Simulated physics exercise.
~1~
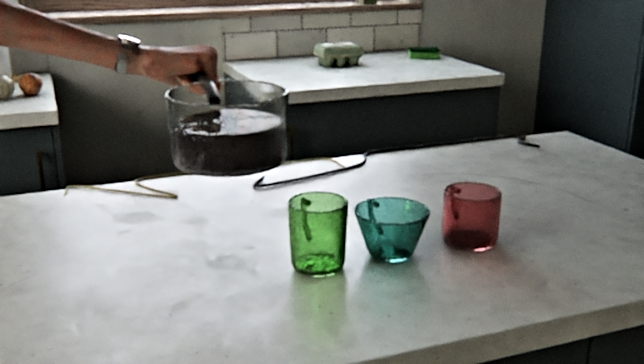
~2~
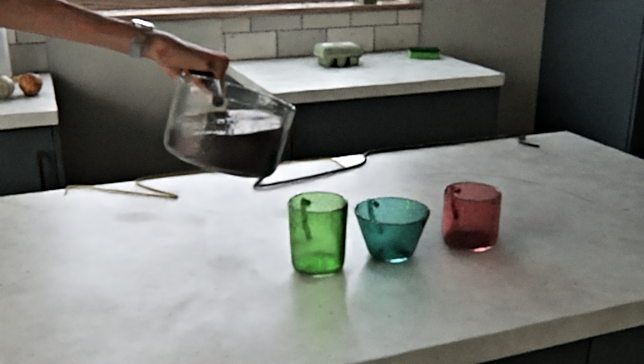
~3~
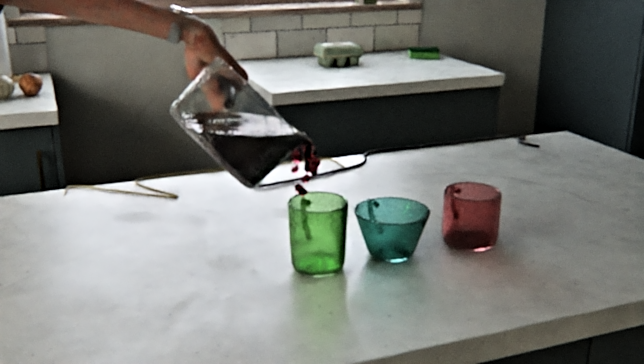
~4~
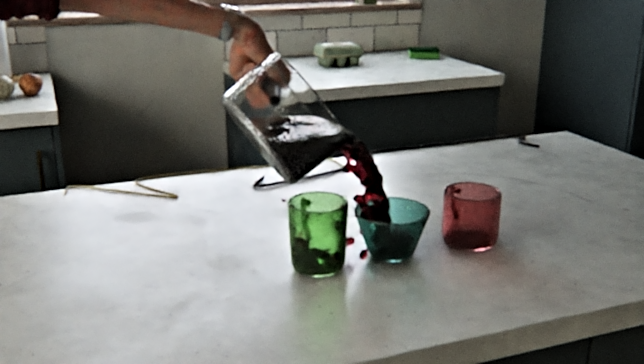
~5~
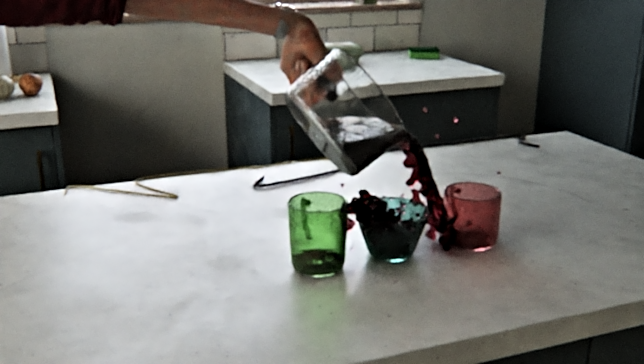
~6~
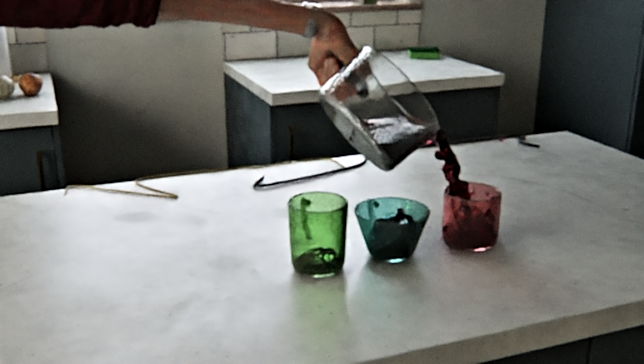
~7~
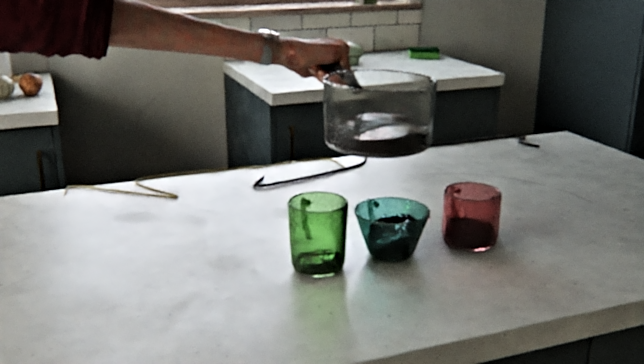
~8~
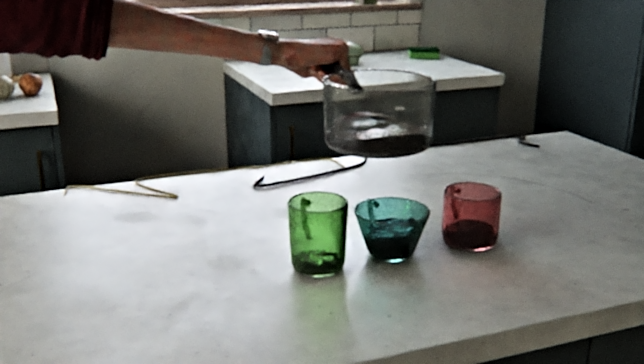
In the video, a hand tilts a clear pot of dark red liquid and sweeps it rightward over green, teal and red glass vessels on a counter, pouring and splashing as it goes, then levels it, leaving dark liquid visible in the teal and red ones and some in the pot.
